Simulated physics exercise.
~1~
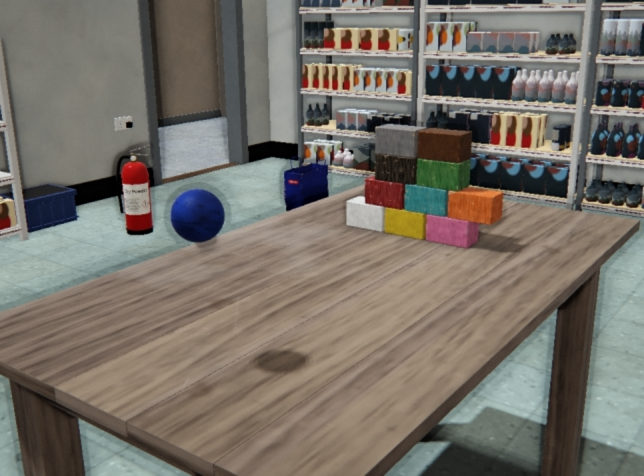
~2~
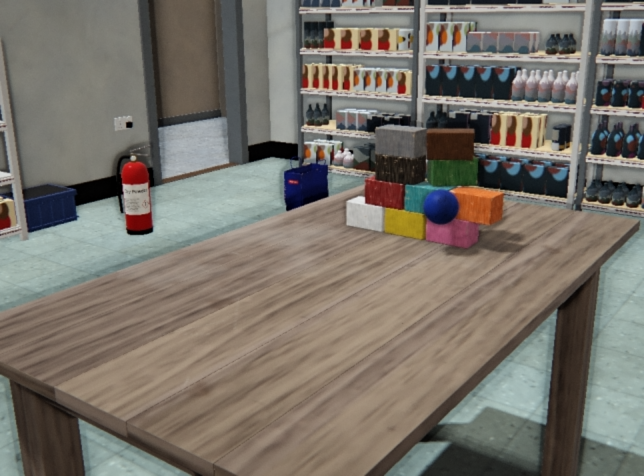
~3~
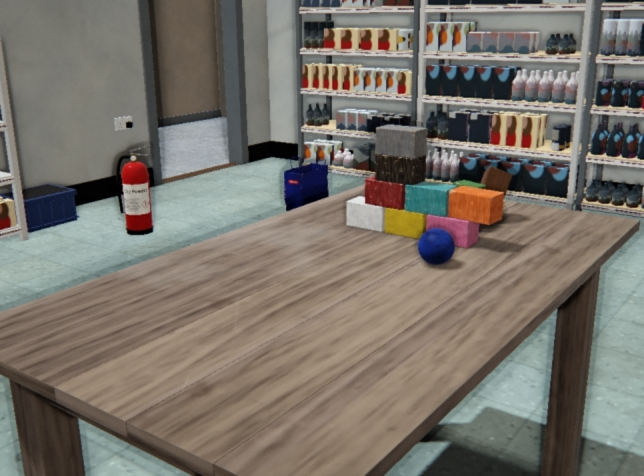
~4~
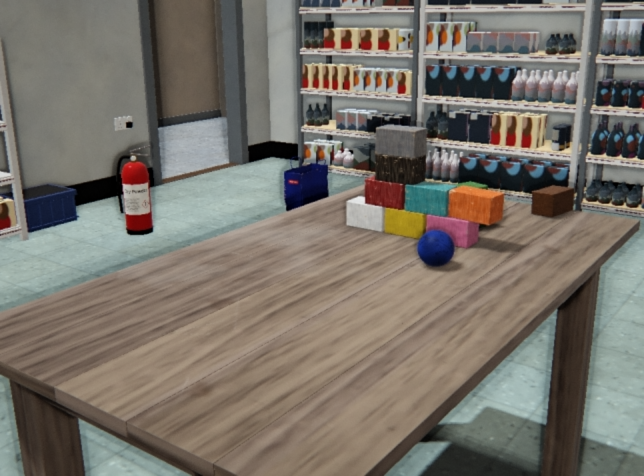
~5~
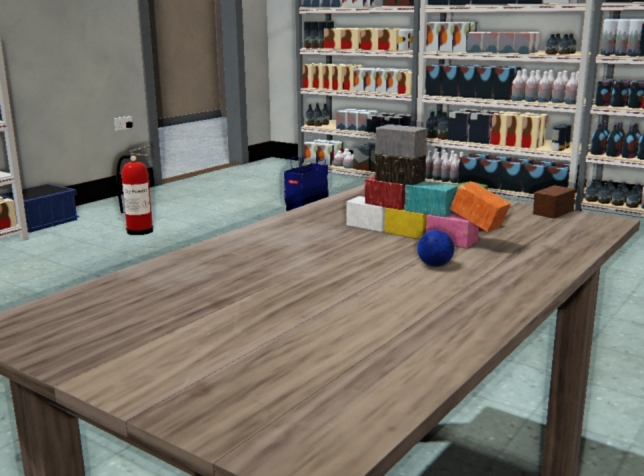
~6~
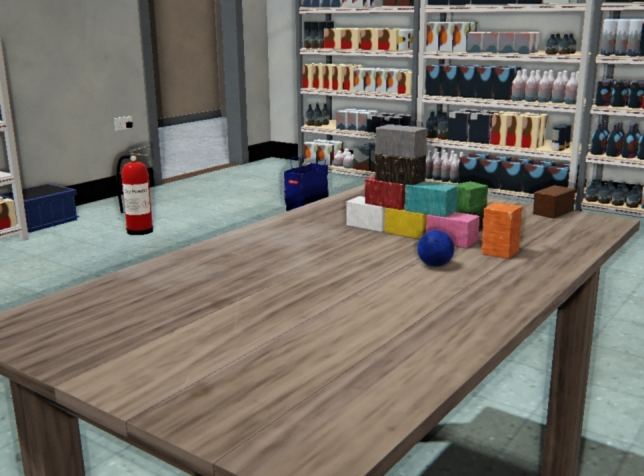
On a wooden table, a blue ball hits stacked blocks, toppling brown, green and orange ones.
